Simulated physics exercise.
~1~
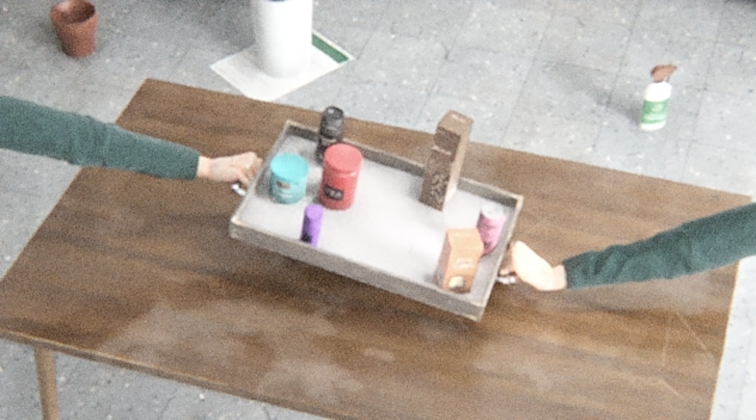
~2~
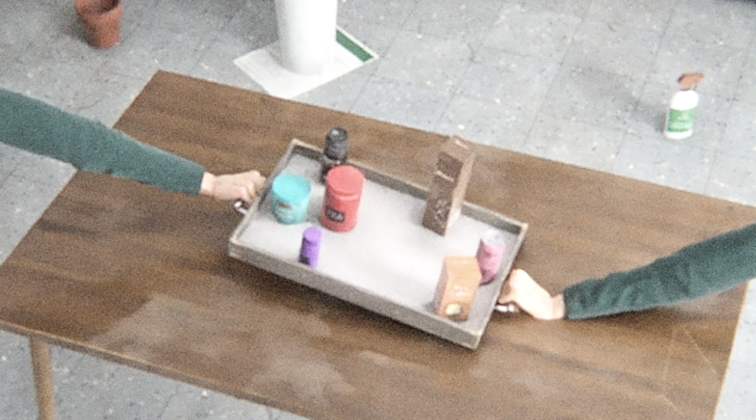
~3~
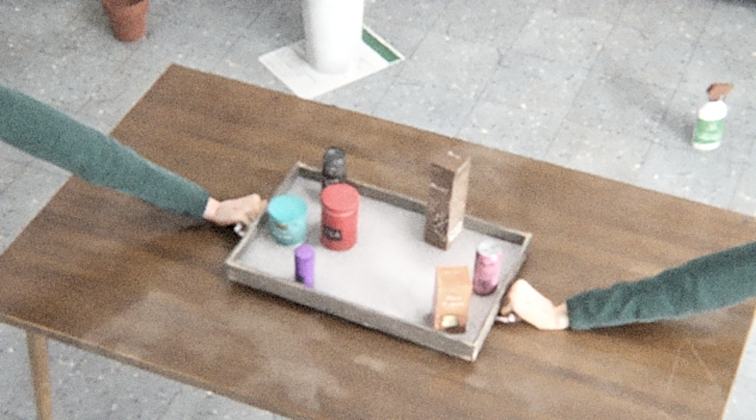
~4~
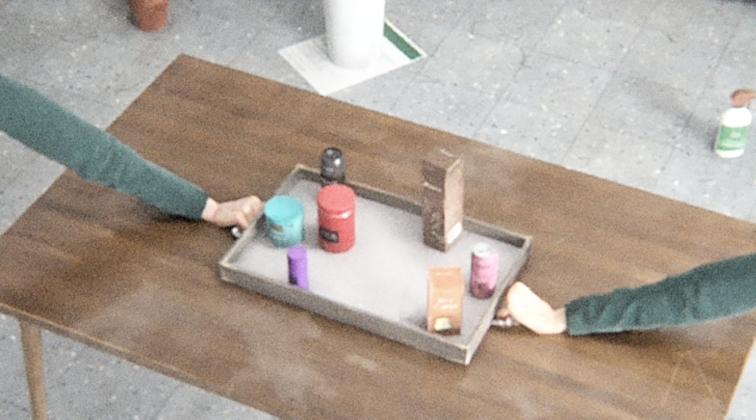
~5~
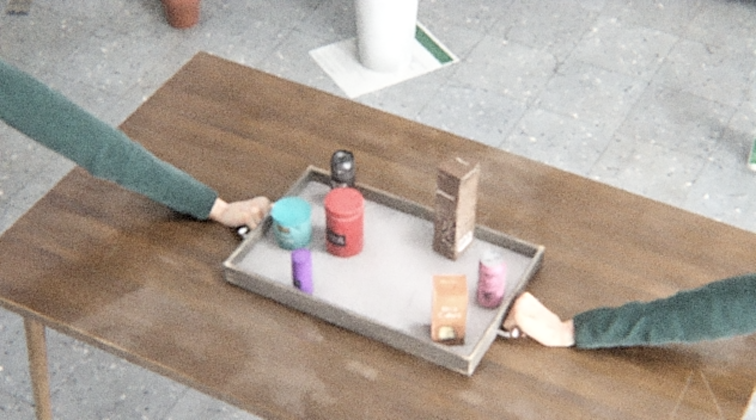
On a brown wooden table above a grey tiled floor, seen from above at an angle, two hands in dark green sleeves grip a shallow grey tray at its left and right ends. A turquoise tin, black can, red jar and purple shaker stand toward the left, with a tall brown carton, pink can and orange carton toward the right. The hands lower the tray, tilted at first, and it levels out as its left side comes down. The view drifts slightly sideways. Finally the tray rests flat on the table, still held, with everything upright, including the brown carton.
